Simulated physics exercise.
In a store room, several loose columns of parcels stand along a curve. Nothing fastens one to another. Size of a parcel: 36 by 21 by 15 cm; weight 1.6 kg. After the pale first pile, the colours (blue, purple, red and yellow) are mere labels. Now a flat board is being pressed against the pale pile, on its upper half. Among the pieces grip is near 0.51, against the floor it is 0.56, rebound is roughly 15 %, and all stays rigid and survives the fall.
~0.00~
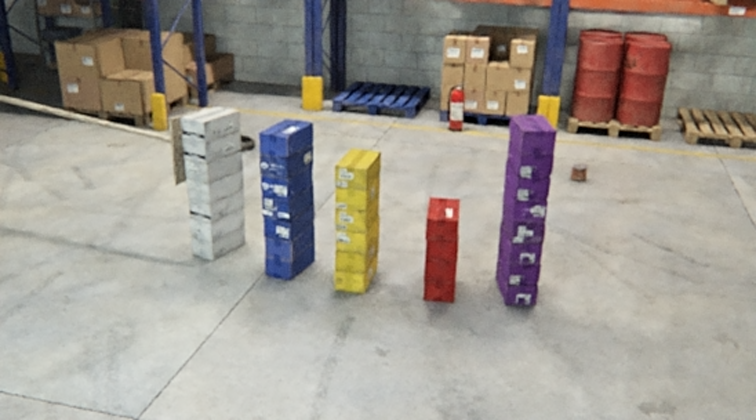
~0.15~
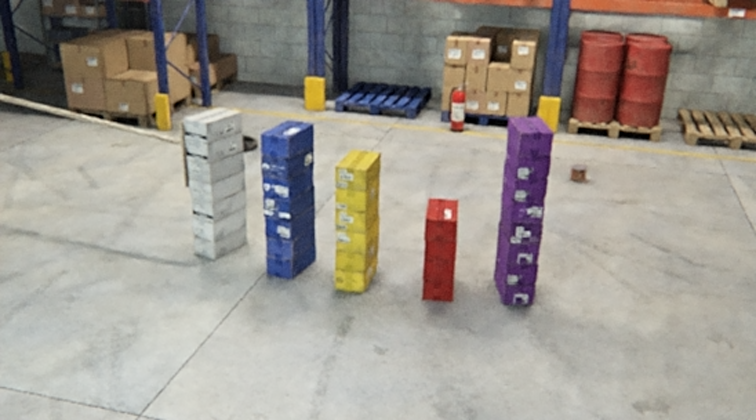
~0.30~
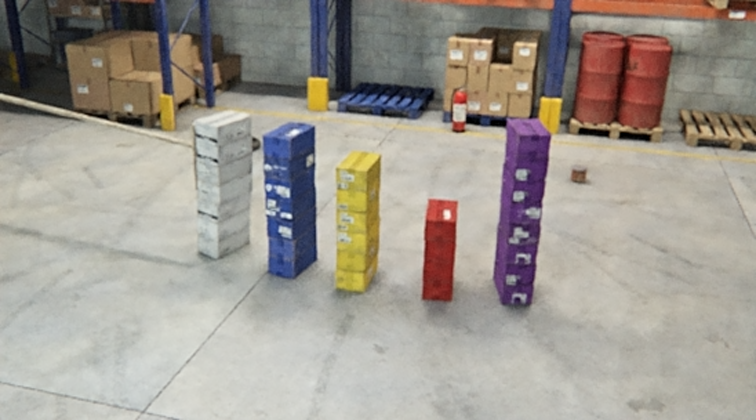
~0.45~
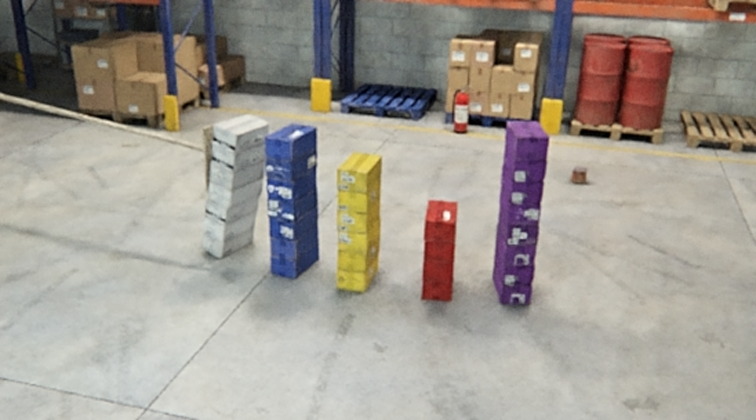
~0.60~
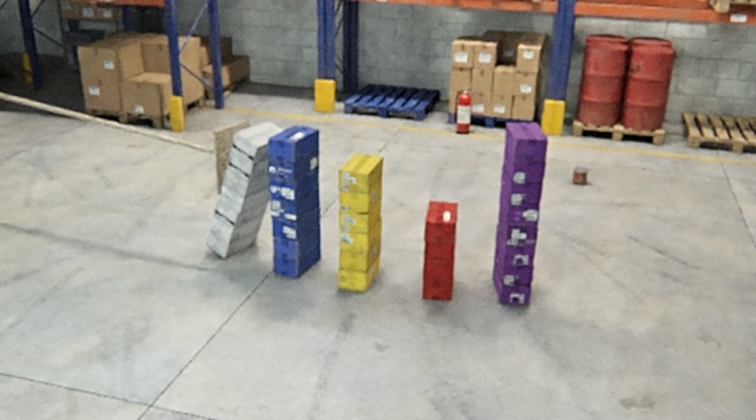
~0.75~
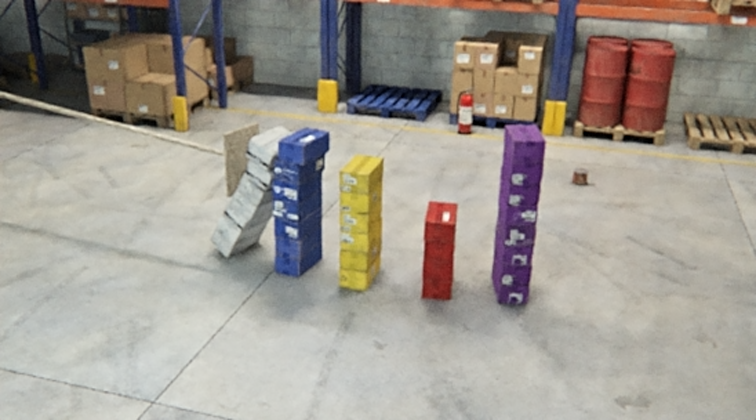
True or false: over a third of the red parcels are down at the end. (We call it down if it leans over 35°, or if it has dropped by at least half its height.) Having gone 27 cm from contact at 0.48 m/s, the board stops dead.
True.
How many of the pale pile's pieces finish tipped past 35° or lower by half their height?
The number you get is 7.
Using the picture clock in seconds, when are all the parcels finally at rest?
Settling time: Near 4.0 s.
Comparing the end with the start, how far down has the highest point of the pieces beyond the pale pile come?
Lower by close to 64 cm.
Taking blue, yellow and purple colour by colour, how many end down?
Blue: 7; yellow: 6; purple: 8.
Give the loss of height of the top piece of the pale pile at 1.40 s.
About 30 cm.
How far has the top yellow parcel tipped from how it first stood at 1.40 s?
About 10°.
Around 1.40 s, 7 of the pale pile down; none of the 4 red parcels down (0 of 25 in all colours); top red parcel unmoved; top blue parcel tipped 21°, 6 cm lower.
Around 2.50 s, 7 of the pale pile down; 3 of the 4 red parcels down (16 of 25 in all colours); top red parcel tipped 34°, 10 cm lower; top blue parcel tipped 64°, 59 cm lower.
Finally (4.1 s), 7 of the pale pile down; 3 of the 4 red parcels down (24 of 25 in all colours); top red parcel tipped 45°, 18 cm lower; top purple parcel upside down. That is 75 per cent. Seen by the last camera, middles, top red parcel near (514, 252), top purple parcel near (737, 285).
